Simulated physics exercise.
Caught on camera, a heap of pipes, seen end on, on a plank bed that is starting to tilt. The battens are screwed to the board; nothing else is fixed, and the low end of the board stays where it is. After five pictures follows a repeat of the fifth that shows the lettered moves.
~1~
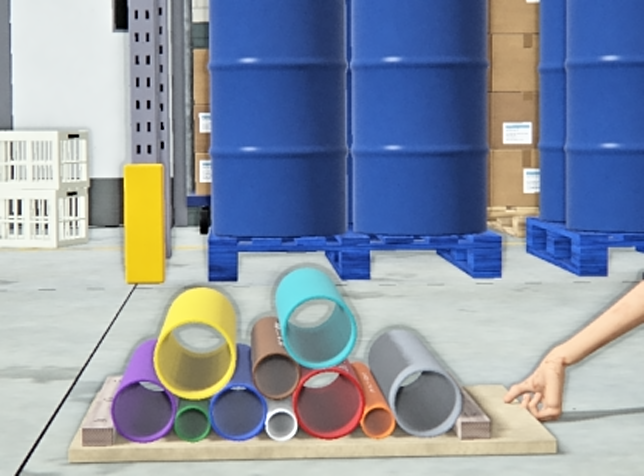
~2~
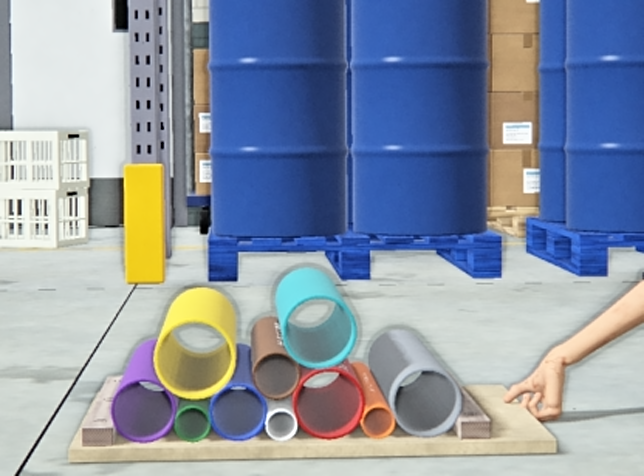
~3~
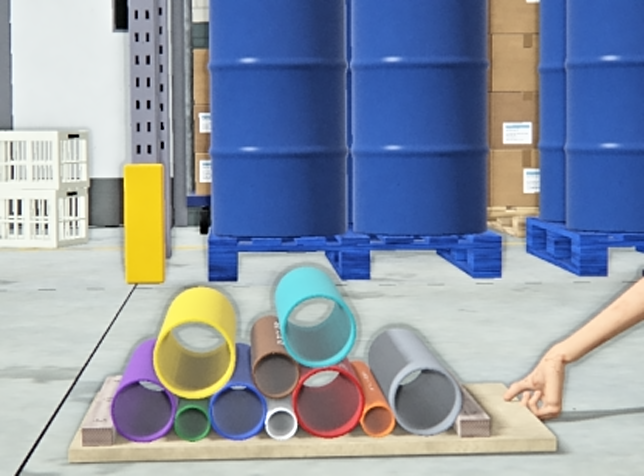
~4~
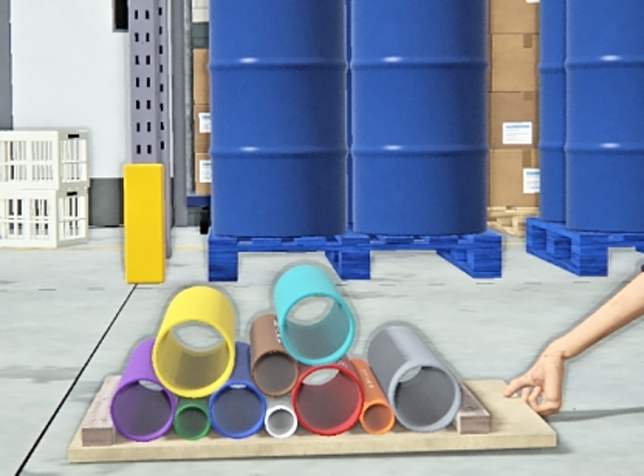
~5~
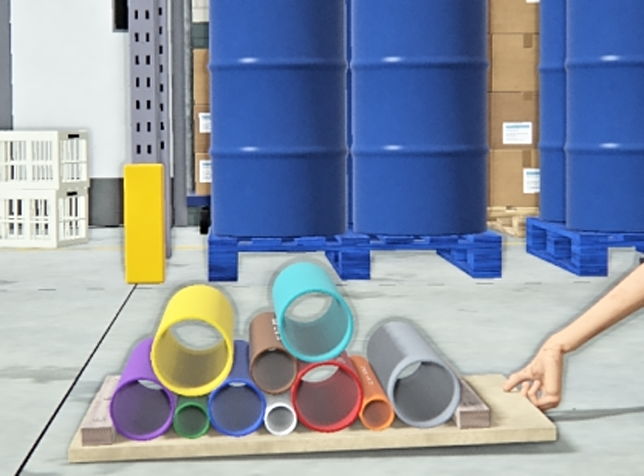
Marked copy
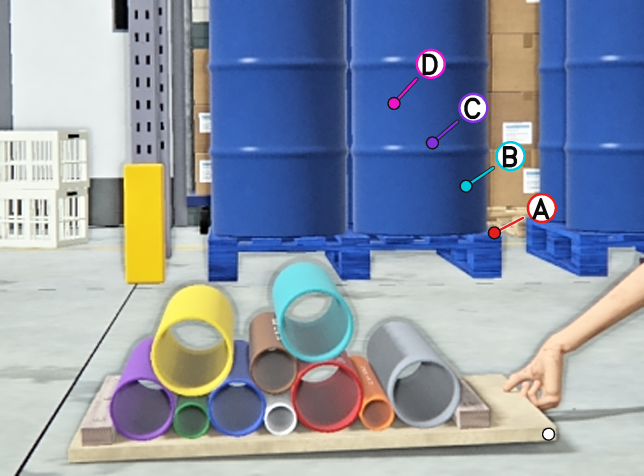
On a warehouse floor, a hand slowly raising the right end of a plank bed slightly, coloured pipes staying heaped between battens.
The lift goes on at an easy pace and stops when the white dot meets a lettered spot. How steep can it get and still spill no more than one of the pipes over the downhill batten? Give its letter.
Lift it to C and no more.
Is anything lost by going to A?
No, at A.
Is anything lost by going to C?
No.
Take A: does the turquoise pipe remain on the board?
Yes.
On the marked copy, A at (495, 233); B at (466, 186); C at (432, 143); D at (394, 104); the white dot at (549, 434).
With C. Early on, board at 21°.
Further on, board at 40°.
At the end, board at 40°, none over the low batten.
As for the rest, A none over the low batten; B none over the low batten; D three over the low batten (brown, yellow, turquoise).
